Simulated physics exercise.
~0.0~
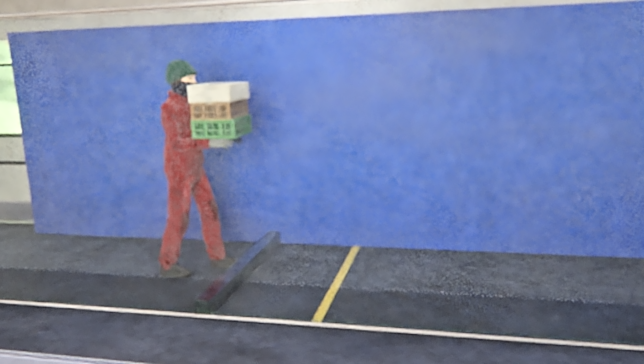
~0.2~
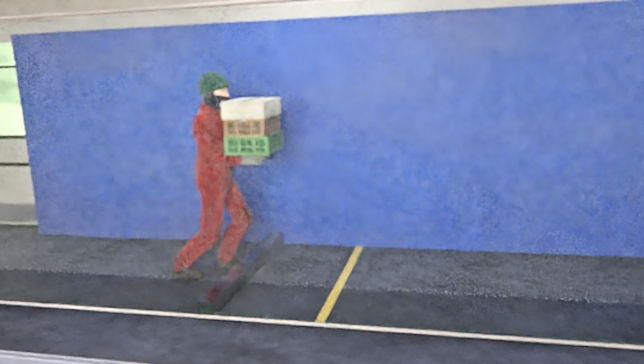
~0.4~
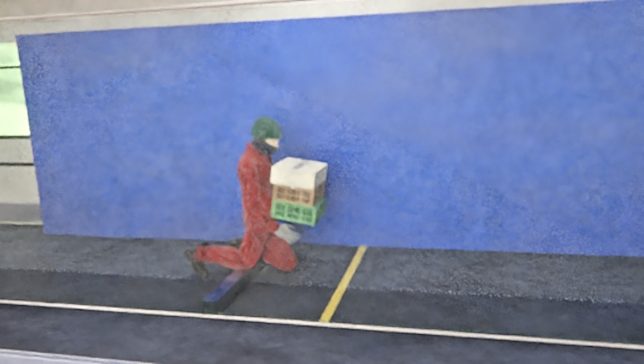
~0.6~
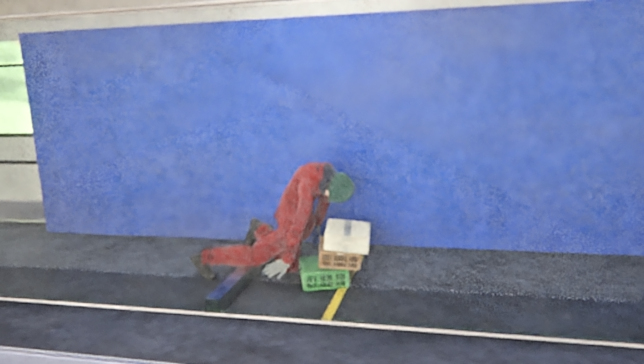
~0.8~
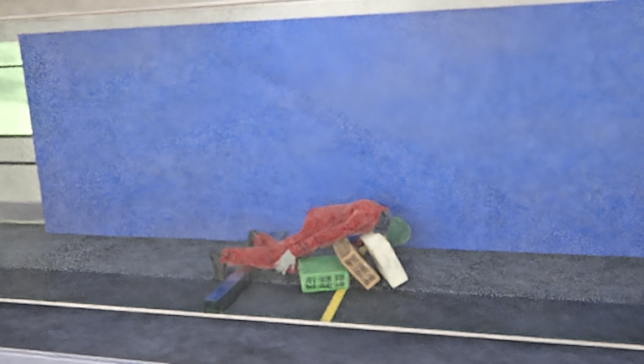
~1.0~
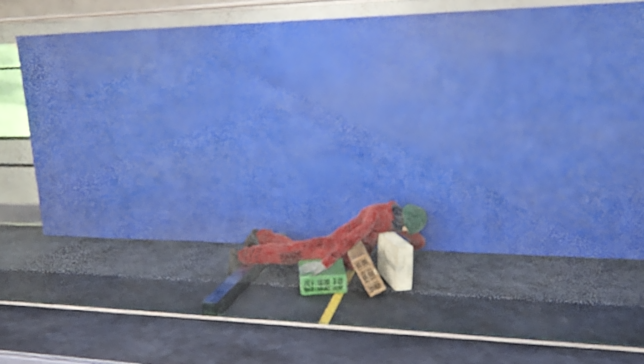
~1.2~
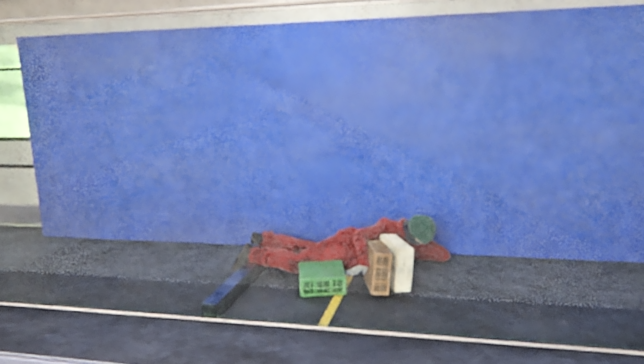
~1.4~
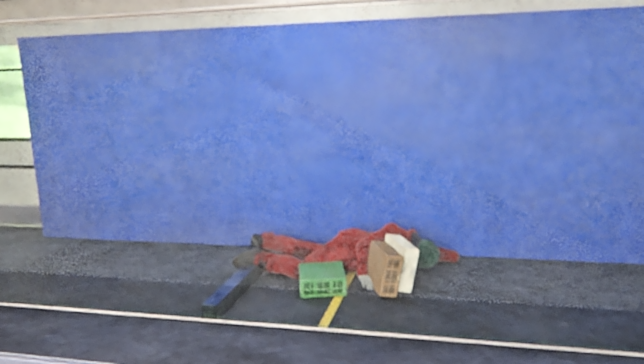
On a dark floor, a person in red carrying stacked crates falls forward and lies among them.
